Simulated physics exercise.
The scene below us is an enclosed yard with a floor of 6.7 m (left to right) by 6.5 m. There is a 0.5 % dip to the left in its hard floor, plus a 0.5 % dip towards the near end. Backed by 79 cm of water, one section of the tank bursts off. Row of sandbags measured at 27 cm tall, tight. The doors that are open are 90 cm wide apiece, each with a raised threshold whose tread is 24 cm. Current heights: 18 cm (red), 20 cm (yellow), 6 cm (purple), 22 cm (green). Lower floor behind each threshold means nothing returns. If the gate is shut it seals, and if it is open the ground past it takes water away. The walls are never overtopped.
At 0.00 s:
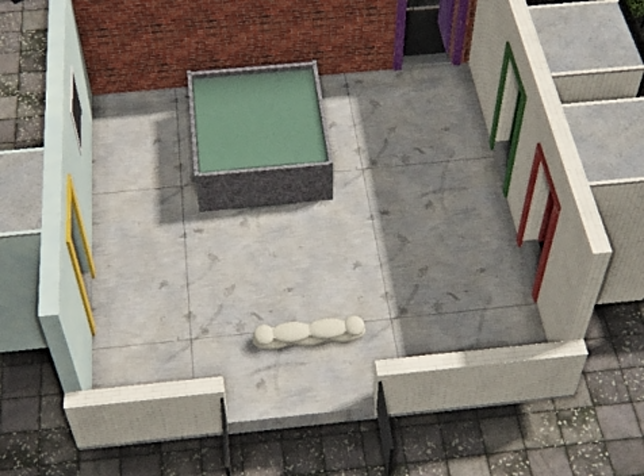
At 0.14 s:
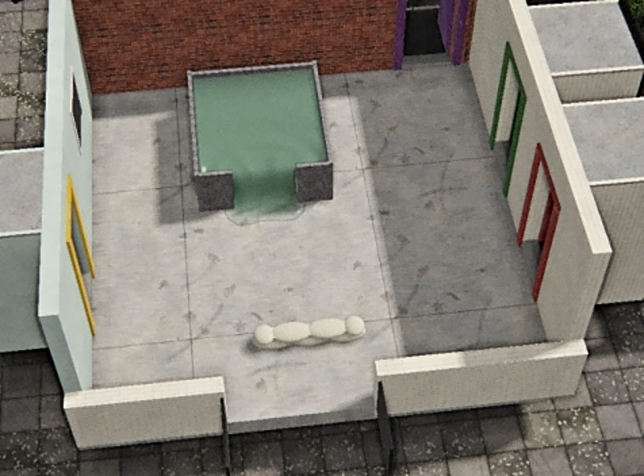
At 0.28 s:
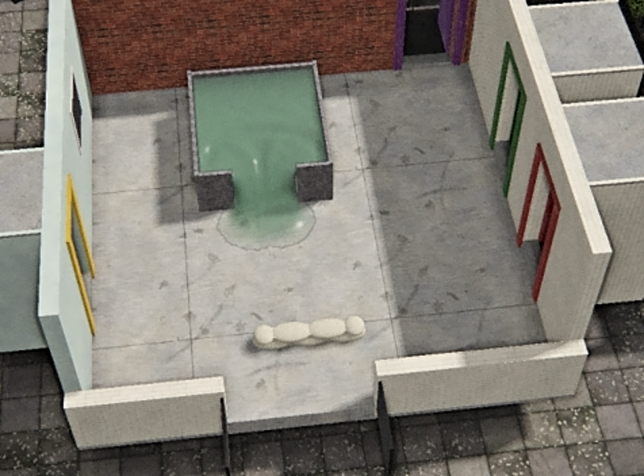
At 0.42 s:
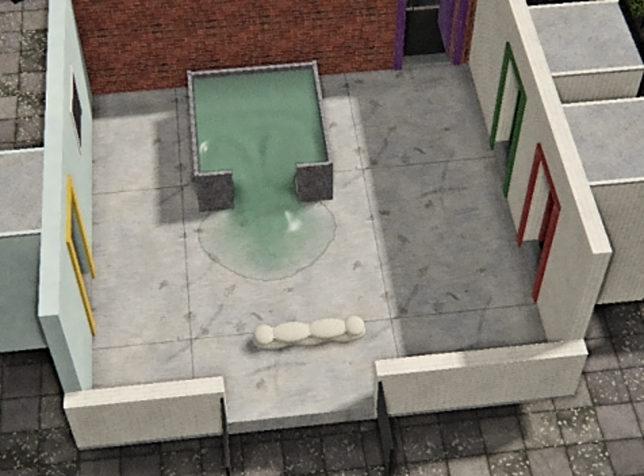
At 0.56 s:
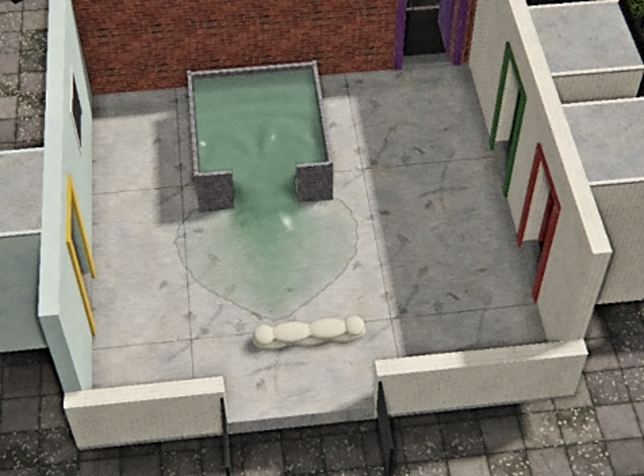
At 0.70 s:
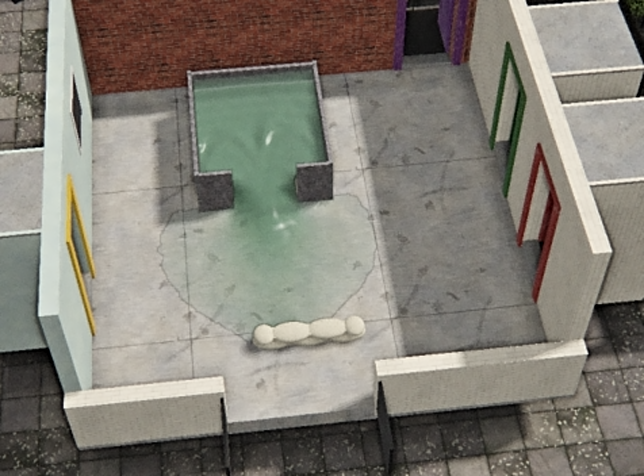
A walled yard with a pale concrete floor is seen from high above, its near wall broken by a gap. A grey-rimmed tank of green water stands against the red brick wall at the back, with a yellow-framed opening at left, green and red ones at right, and a row of cream sandbags nearer. The tank's front section gives way, and water pours out, spreading in a widening, thinning sheet up to the sandbags.
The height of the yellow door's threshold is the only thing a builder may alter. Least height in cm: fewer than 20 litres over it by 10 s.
Approx. 9.5 cm.
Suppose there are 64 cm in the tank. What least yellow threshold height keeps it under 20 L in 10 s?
You'd need a step of close to 6.5 cm.
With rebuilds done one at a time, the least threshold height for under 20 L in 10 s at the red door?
Red door - some 11.5 centimetres.
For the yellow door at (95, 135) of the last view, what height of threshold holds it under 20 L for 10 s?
Minimum: Close to 8.0 cm.
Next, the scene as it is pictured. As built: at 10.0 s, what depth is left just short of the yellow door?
About 8.0 centimetres.
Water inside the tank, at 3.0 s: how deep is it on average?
Mean depth: Approx. 38 cm.
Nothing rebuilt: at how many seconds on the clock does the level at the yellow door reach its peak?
The level tops out around 3.4 s.
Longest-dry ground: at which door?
It's the purple door.
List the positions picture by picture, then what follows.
The first frame shows the tank at (258, 120) is whole and still, 79 cm deep; the yellow door at (82, 263) is dry.
In the second frame, the front is at (240, 221), 0.3 m from the gap at (265, 193); 0.3 m2 of floor is wet, 79 cm left at the back.
In the third frame, the gap is at (266, 193), the front 0.8 m out at (247, 244); the back of the tank holds 79 cm.
In the fourth frame, the gap is at (266, 194), the front 1.5 m out at (265, 277); the back of the tank holds 79 cm.
In the fifth frame, water pours out at (266, 193) and has run 2.2 m, to (274, 315); about 6 cm deep outside, 74 cm at the back.
In the sixth frame, water pours out at (266, 193) and has run 2.5 m, to (252, 337); about 5 cm deep outside, 67 cm at the back; the yellow door at (82, 263), 3.2 m from the gap, is still 1.3 m from the nearest water.
After 1.4 s water covers 35 % of the floor, deepest (48 cm) near (261, 207); it has not reached the yellow door.
After 3.0 s water covers 45 % of the floor, deepest (34 cm) near (169, 392); 10 cm at the yellow door, 0 litres in over its 20 cm threshold.
After 10.0 s water covers 95 % of the floor, deepest (12 cm) near (94, 422); 8 cm at the yellow door, 0 litres in over its 20 cm threshold.
At the yellow door as built, the water arrived by 1.6 s and peaked near 15 cm at 3.4 s.
Run again over the same 10 s with other heights there, 27 litres in over 8.5 cm, 7 litres over 11.5 cm. The limit of 20 litres is kept from about 9.5 cm up.
